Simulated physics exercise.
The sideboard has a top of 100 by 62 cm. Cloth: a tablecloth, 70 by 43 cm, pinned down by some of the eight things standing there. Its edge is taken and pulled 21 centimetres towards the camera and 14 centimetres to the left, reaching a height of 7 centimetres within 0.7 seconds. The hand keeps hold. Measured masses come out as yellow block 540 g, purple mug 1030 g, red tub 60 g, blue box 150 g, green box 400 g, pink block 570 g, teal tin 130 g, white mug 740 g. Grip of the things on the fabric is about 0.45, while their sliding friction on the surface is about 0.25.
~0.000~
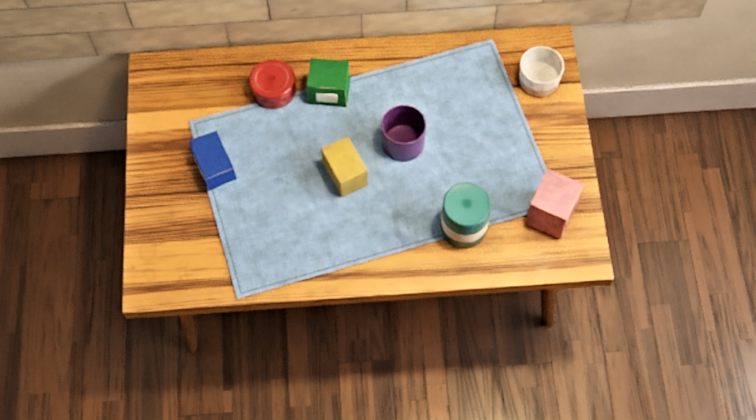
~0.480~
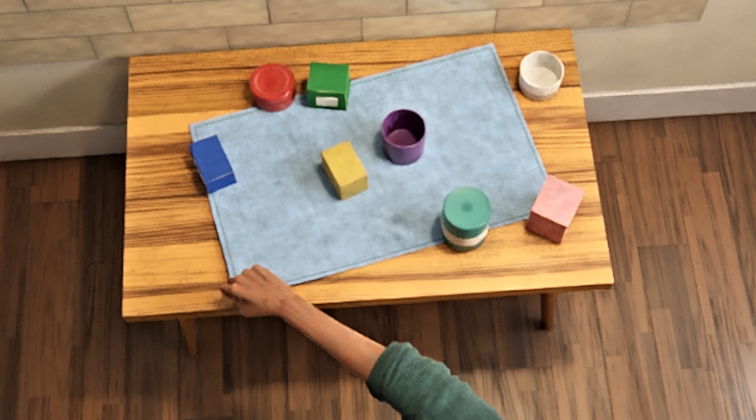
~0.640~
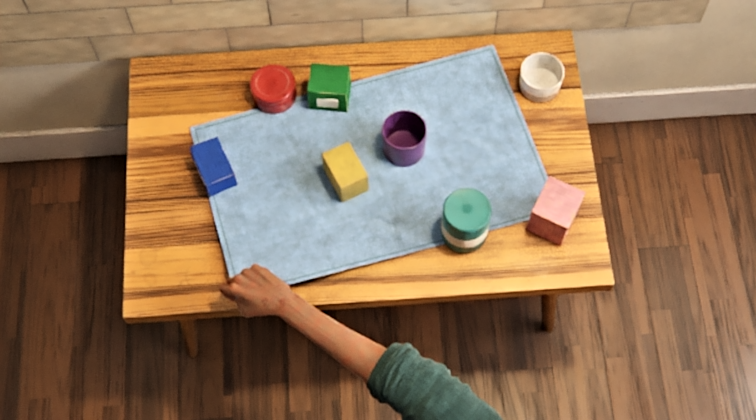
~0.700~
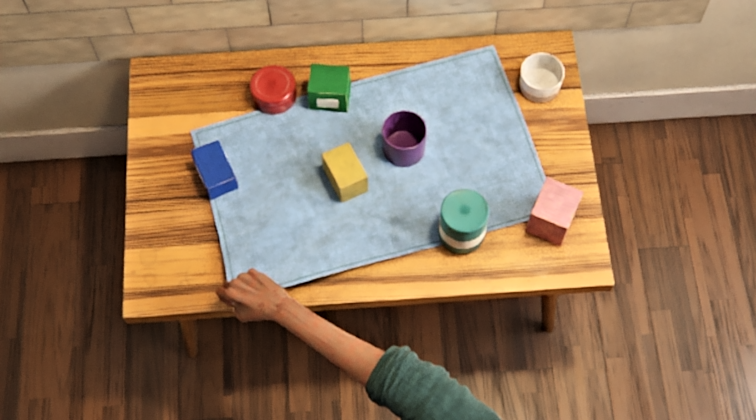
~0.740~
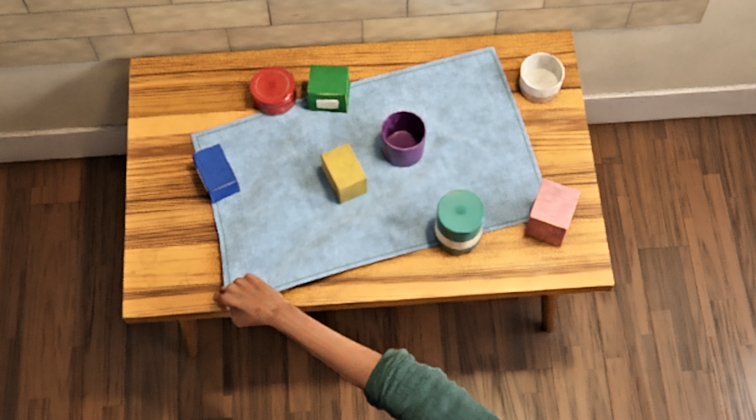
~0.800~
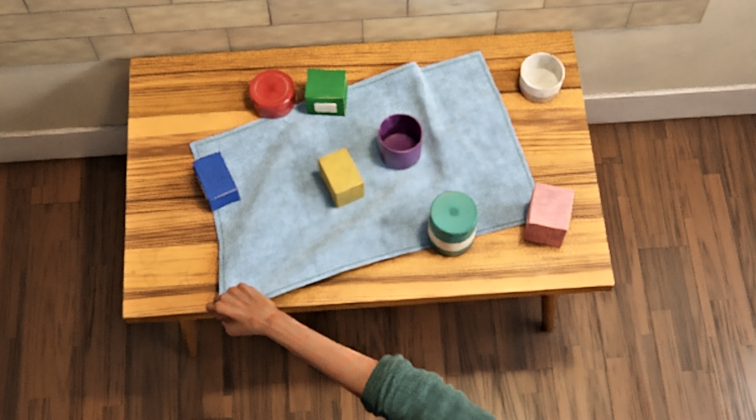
A hand grips a corner of the blue cloth and pulls it slightly, shifting objects on it.
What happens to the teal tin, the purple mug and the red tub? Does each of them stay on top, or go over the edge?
Outcome: The teal tin fails to stay up; the purple mug fails to come off; the red tub fails to come off.
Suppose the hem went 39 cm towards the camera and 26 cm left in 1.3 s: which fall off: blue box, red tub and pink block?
In that case blue box is lost over the edge, red tub holds on and pink block holds on.
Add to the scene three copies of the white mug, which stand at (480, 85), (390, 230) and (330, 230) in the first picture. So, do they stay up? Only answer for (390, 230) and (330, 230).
Taking them as listed: Is lost, then is lost.
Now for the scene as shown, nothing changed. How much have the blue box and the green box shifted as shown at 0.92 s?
For the blue box it's around 8 cm, and for the green box around 8 cm.
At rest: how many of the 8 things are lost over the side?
All told, 1.
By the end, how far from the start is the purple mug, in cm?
For the purple mug, it's 30 cm.
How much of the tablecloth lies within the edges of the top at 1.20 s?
I'd say close to 75 per cent of it.
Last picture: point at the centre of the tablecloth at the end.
Roughly at (293, 264) in the last picture.
At 0.9 s, 95 % of the tablecloth is still over the top; teal tin 8 cm off its start, purple mug 7 cm off its start, red tub 4 cm off its start.
At 1.1 s, 85 % of the tablecloth is still over the top; purple mug 18 cm off its start, teal tin 15 cm off its start, red tub 8 cm off its start.
At 1.2 s, 75 % of the tablecloth is still over the top; purple mug 25 cm off its start at (329, 217), teal tin 20 cm off its start at (405, 285), red tub 9 cm off its start at (242, 110).
At 1.3 s, 70 % of the tablecloth is still over the top; purple mug 28 cm off its start, teal tin 26 cm off its start, red tub 9 cm off its start.
At 2.9 s, 70 % of the tablecloth is still over the top; teal tin over the edge, purple mug 28 cm off its start at (320, 226), red tub 9 cm off its start at (242, 110), blue box 29 cm off its start at (127, 268).
